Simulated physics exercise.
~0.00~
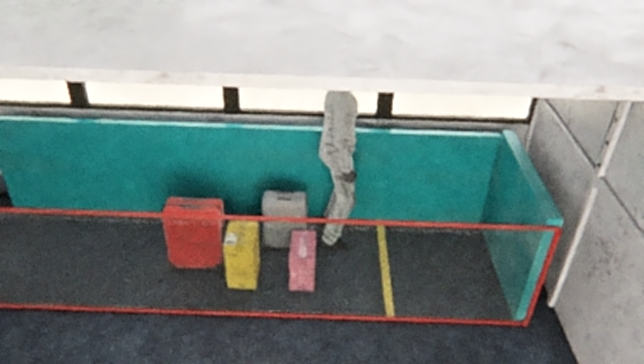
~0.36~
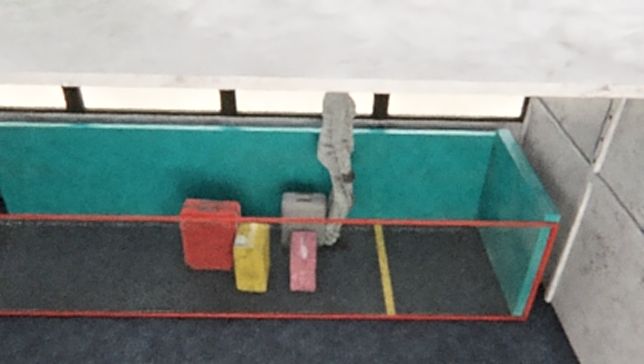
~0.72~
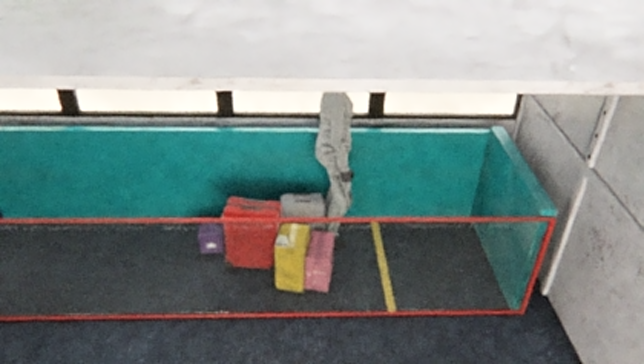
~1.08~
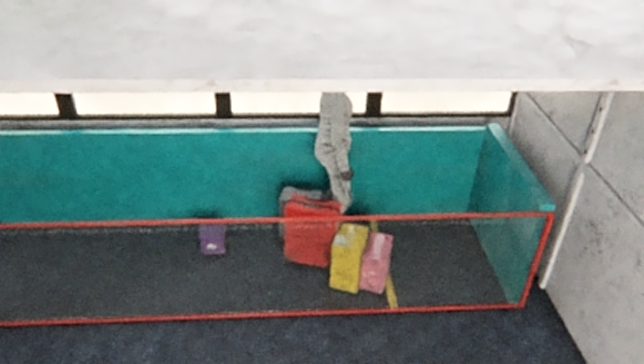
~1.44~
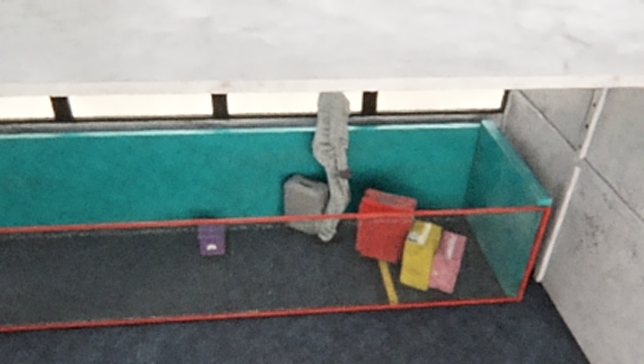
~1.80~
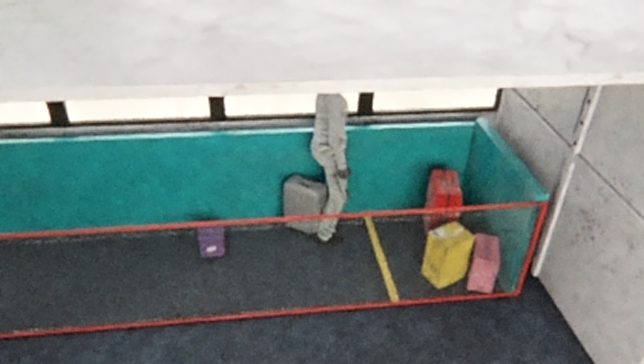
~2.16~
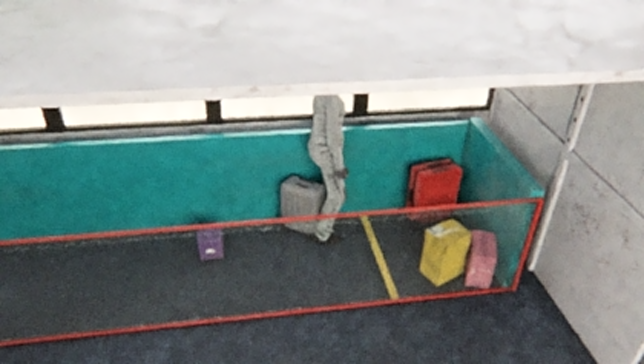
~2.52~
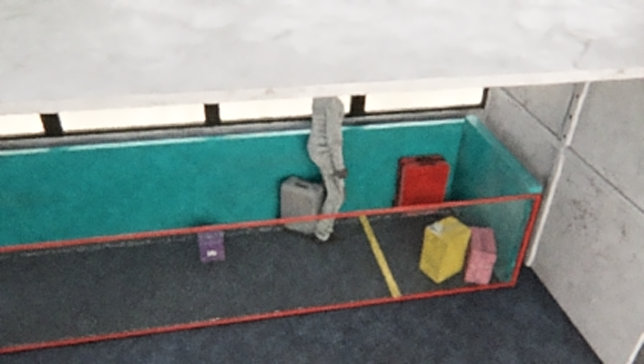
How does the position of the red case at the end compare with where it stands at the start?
At the start it stands left of the grey figure and well short of the yellow line, beside the yellow pack. By the end it is beyond the line on the right, close to the teal back wall and behind the yellow pack.
In a long luggage bay on a tram, seen from above at a slant, a red case, a yellow pack, a pink carton and a small grey case stand left of a yellow line, near a grey figure at the teal back wall. The group slides right, and a purple tub appears behind it on the left and stops well short of the line. The grey case halts beside the figure, while the pink, yellow and red pieces cross the line. The red case swings back toward the rear wall, and all three end upright near the right end.
